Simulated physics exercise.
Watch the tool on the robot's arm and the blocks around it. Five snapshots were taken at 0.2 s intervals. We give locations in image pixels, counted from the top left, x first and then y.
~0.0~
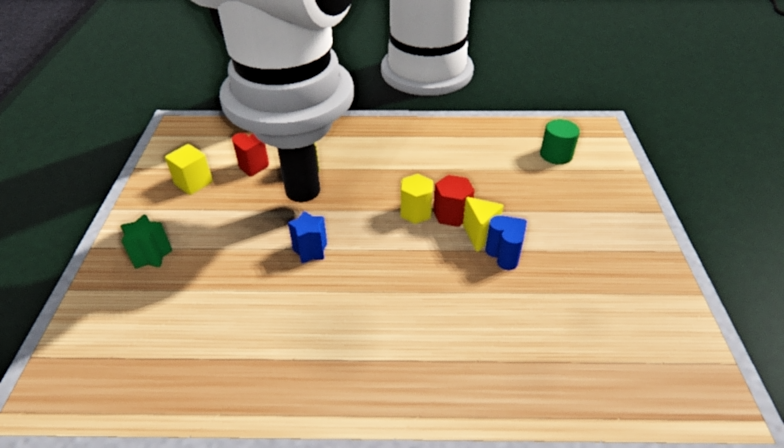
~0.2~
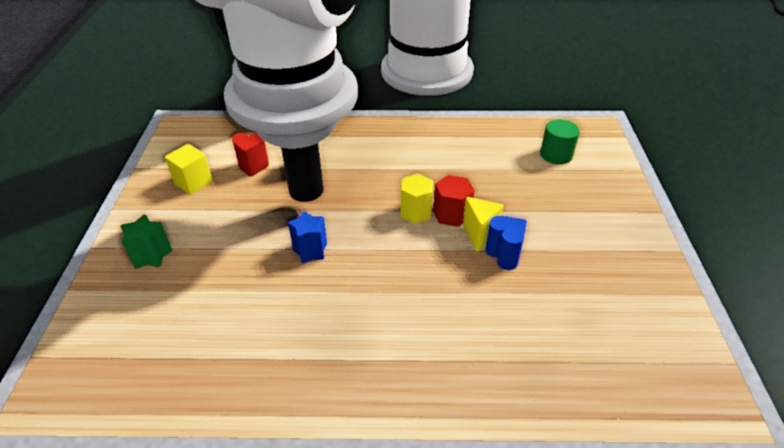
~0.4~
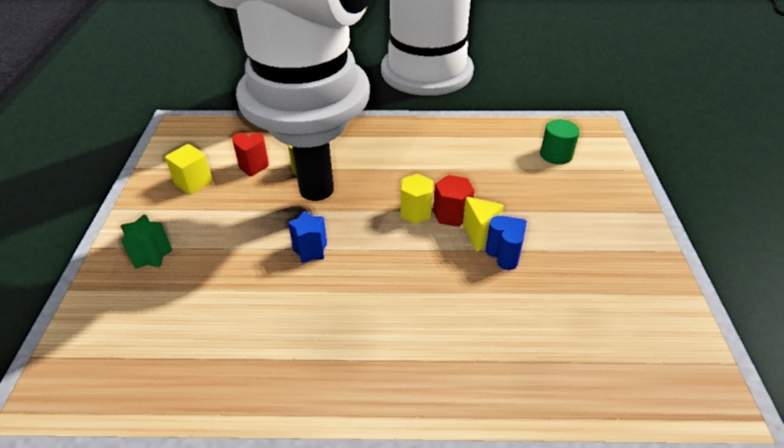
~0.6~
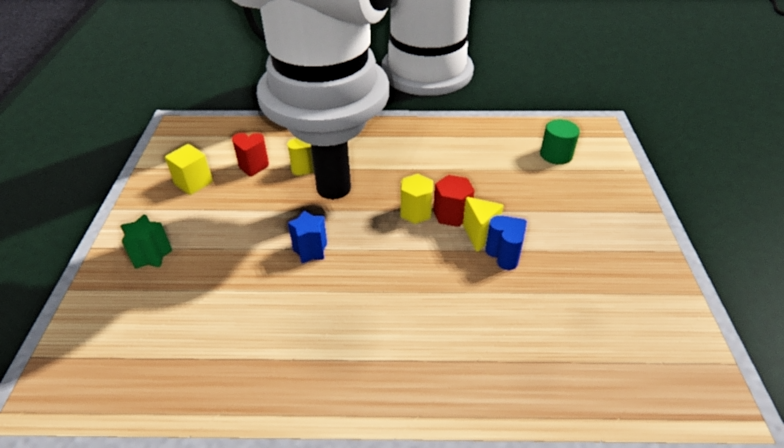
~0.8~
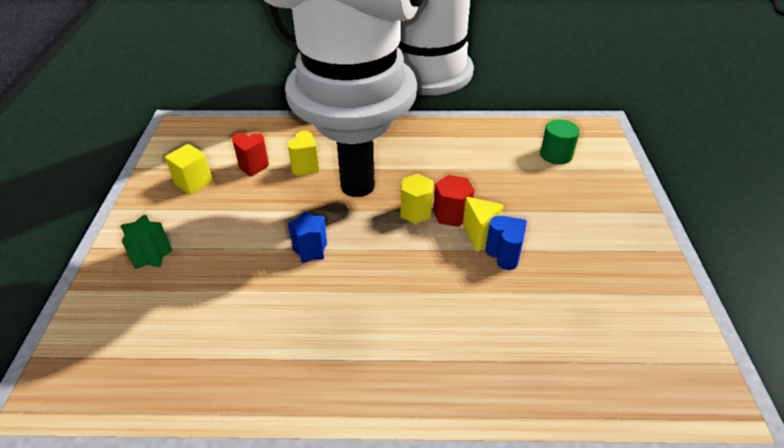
A white robot arm with a black cylindrical tool reaches over a light wooden board on a dark green surface, seen from above and in front by a still camera. Yellow, red, blue and green blocks sit scattered across its far half, with a blue star near the tool. The arm slides the tool a short way right, uncovering a yellow heart behind it, while every block stays still.
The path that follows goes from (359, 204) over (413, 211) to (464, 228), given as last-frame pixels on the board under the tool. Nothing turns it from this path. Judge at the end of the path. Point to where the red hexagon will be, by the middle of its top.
Its top middle: (522, 179).
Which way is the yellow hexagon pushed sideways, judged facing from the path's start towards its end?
Well, taking the path from its start to its end as straight ahead, the yellow hexagon moves to the left.
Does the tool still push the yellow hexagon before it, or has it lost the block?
In front, still.
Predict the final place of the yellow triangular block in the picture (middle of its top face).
Its top middle is near (522, 211).
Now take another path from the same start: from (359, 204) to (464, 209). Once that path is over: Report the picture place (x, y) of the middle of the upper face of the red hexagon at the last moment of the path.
(535, 184)
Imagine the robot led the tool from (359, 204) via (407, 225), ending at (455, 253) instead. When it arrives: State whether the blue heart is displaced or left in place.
The blue heart is left alone.
On the path given first. One third of the way, tool (395, 190); yellow hexagon (429, 185); red hexagon (464, 186); yellow triangular block (487, 210).
Two thirds of the way, tool (431, 198); yellow hexagon (467, 189), turned 25° anticlockwise; red hexagon (499, 182); yellow triangular block (501, 207), turned 75° clockwise; blue heart (512, 231).
At the end, tool (466, 211); yellow hexagon (502, 195), turned 55° anticlockwise; red hexagon (522, 179), turned 35° anticlockwise; yellow triangular block (522, 211), turned 85° clockwise; blue heart (514, 233).
